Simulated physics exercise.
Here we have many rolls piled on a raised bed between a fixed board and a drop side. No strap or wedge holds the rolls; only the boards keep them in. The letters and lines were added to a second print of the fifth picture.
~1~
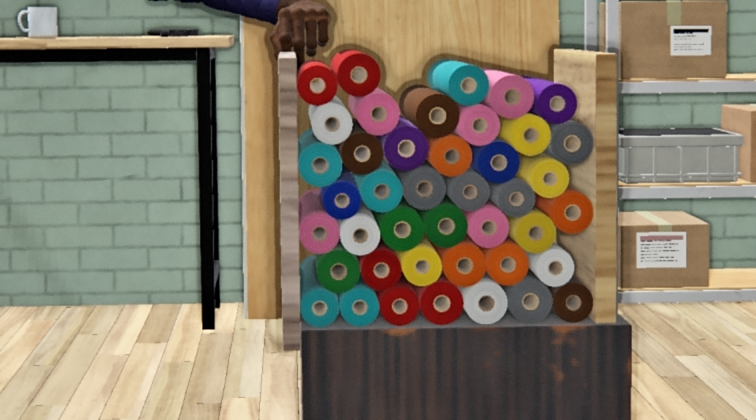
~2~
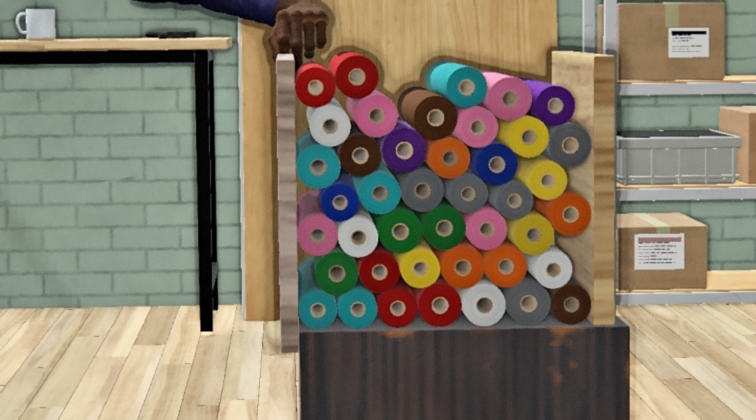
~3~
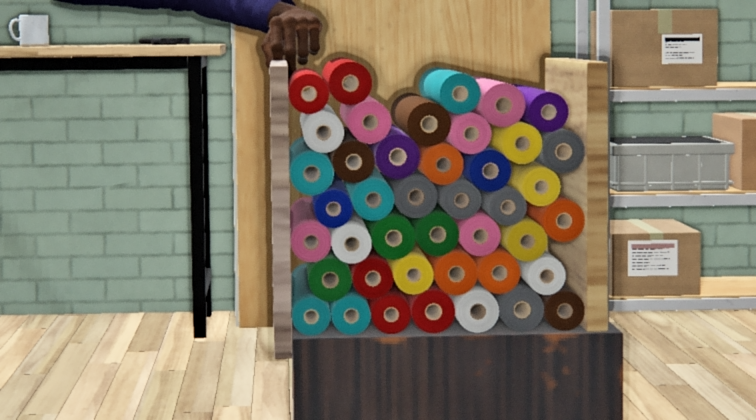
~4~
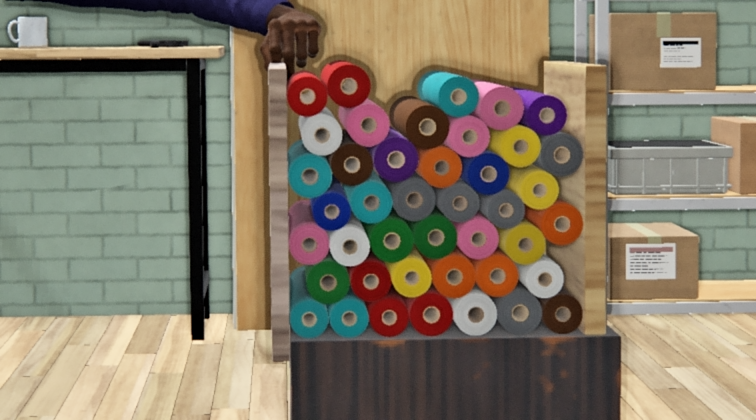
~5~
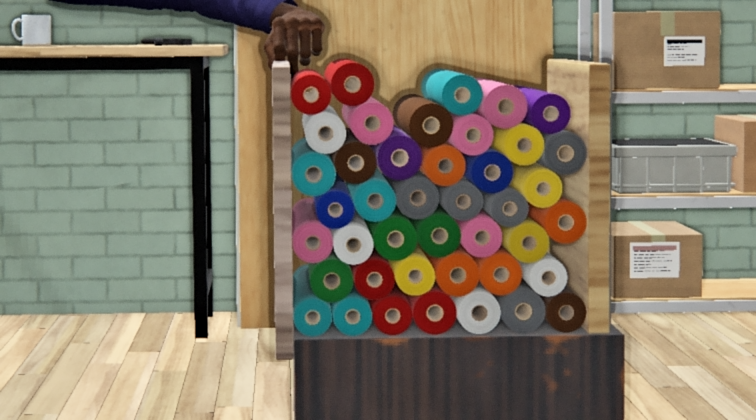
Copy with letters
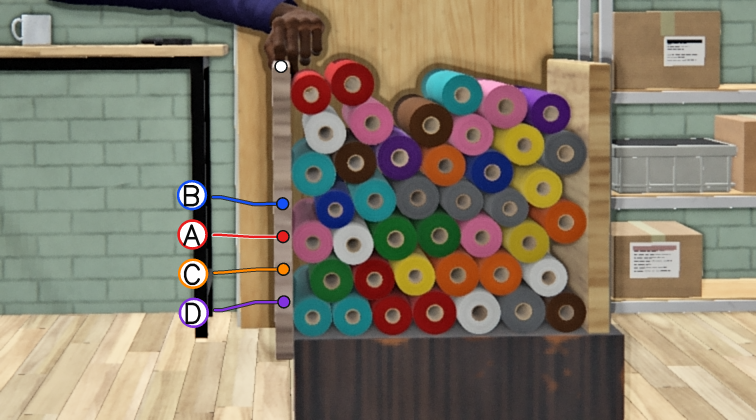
To begin with, a hand at the end of a dark sleeve rests on top of the left board beside stacked, multicoloured rolls, with another board on the right. The view then shifts slightly, drifting back a touch at the end, while the hand, boards and rolls show no clear movement.
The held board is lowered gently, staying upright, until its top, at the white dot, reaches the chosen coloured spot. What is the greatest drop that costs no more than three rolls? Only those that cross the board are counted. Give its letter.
It can be let down to B.
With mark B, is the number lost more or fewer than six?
At B, fewer than six.
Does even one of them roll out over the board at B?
Yes.
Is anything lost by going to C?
At C: Yes.
On the marked copy, A at (283, 237); B at (283, 204); C at (283, 270); D at (284, 302); the white dot at (281, 66).
With B. Early on, top of the board (291, 129).
Further on, top of the board (291, 201).
At the end, top of the board (291, 203), one out over the board.
As for the rest, A four out over the board; C four out over the board; D more than three out over the board.
